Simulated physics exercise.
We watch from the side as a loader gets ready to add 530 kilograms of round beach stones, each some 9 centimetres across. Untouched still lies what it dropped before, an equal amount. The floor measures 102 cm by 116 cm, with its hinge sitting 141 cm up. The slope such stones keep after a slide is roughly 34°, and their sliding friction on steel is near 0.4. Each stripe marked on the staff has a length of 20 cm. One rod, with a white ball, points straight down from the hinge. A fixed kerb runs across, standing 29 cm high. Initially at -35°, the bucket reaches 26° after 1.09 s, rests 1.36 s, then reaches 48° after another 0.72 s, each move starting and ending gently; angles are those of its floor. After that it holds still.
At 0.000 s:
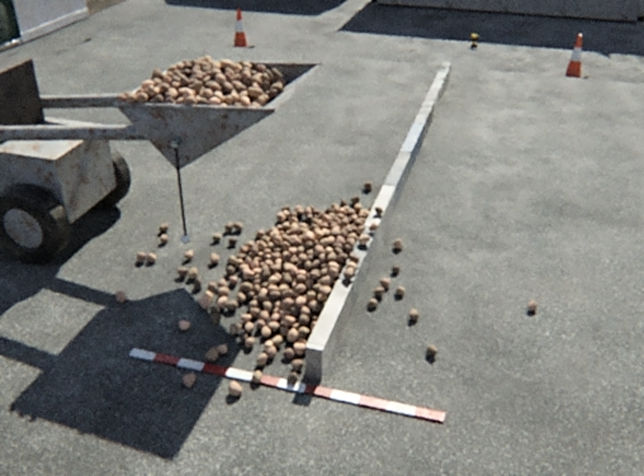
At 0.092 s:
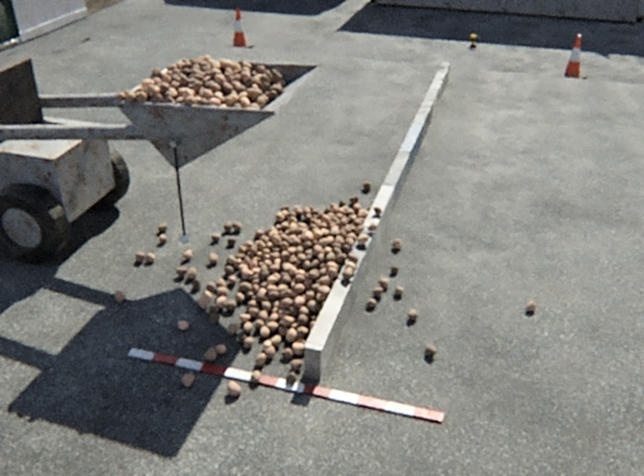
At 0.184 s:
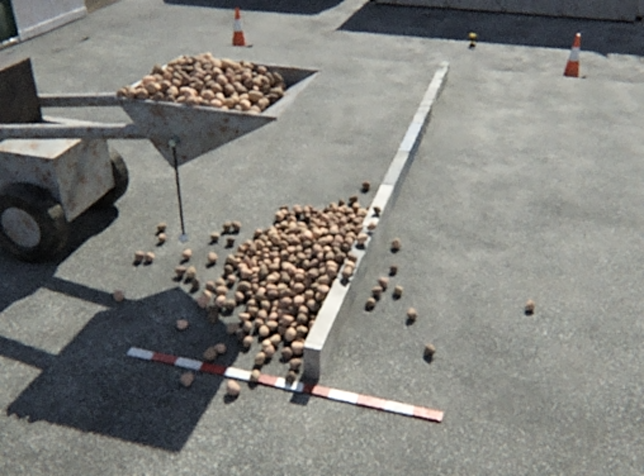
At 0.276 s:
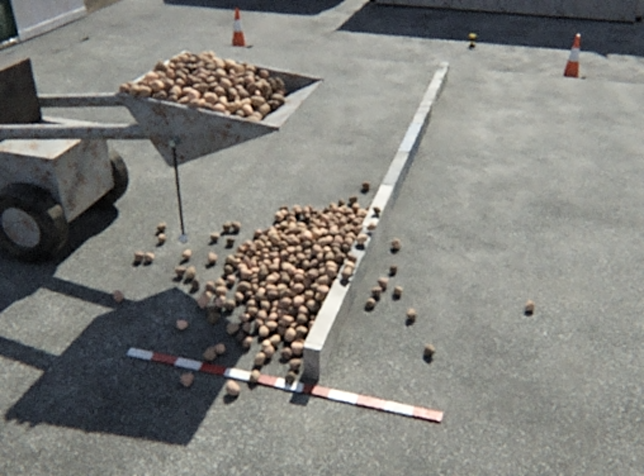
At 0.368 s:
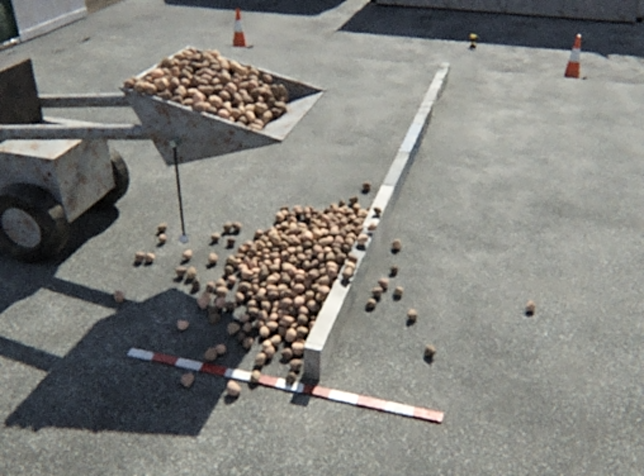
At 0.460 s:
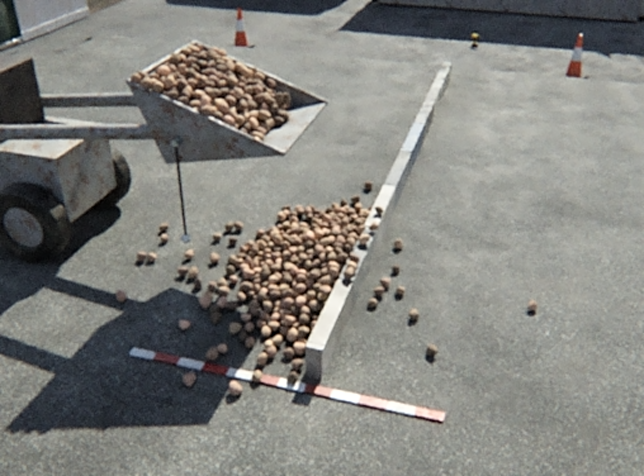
A loader's raised metal bucket, heaped with round brown stones, starts out nearly level at the rim and gradually tilts forward, its lip lowering toward the right. The stones inside shift and slump toward the lip, while the earlier pile against the pale kerb below lies still.
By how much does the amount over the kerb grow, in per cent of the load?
About 35 per cent.
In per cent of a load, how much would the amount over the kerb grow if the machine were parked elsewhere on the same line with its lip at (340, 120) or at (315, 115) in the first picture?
First place about 100 %, second about 90 %.
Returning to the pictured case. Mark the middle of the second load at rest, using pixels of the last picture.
Roughly at pixel (338, 259).
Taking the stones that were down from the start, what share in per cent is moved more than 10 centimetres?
Some 15 percent, give or take.
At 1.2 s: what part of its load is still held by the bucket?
Held: Around 85 % of the load.
After 0.8 s the floor is at 17°; in per cent of one load, 100 in the bucket, 99 on this side of the kerb, 2 over the kerb; the foremost stones are at (416, 292).
After 1.2 s the floor is at 26°; in per cent of one load, 85 in the bucket, 113 on this side of the kerb, 2 over the kerb; the foremost stones are at (416, 292).
After 3.6 s the floor is at 48°; in per cent of one load, 0 in the bucket, 164 on this side of the kerb, 37 over the kerb; the foremost stones are at (556, 300).
After 6.4 s the floor is at 48°; in per cent of one load, 0 in the bucket, 164 on this side of the kerb, 37 over the kerb; the foremost stones are at (556, 300). Net gain over the kerb, 35.
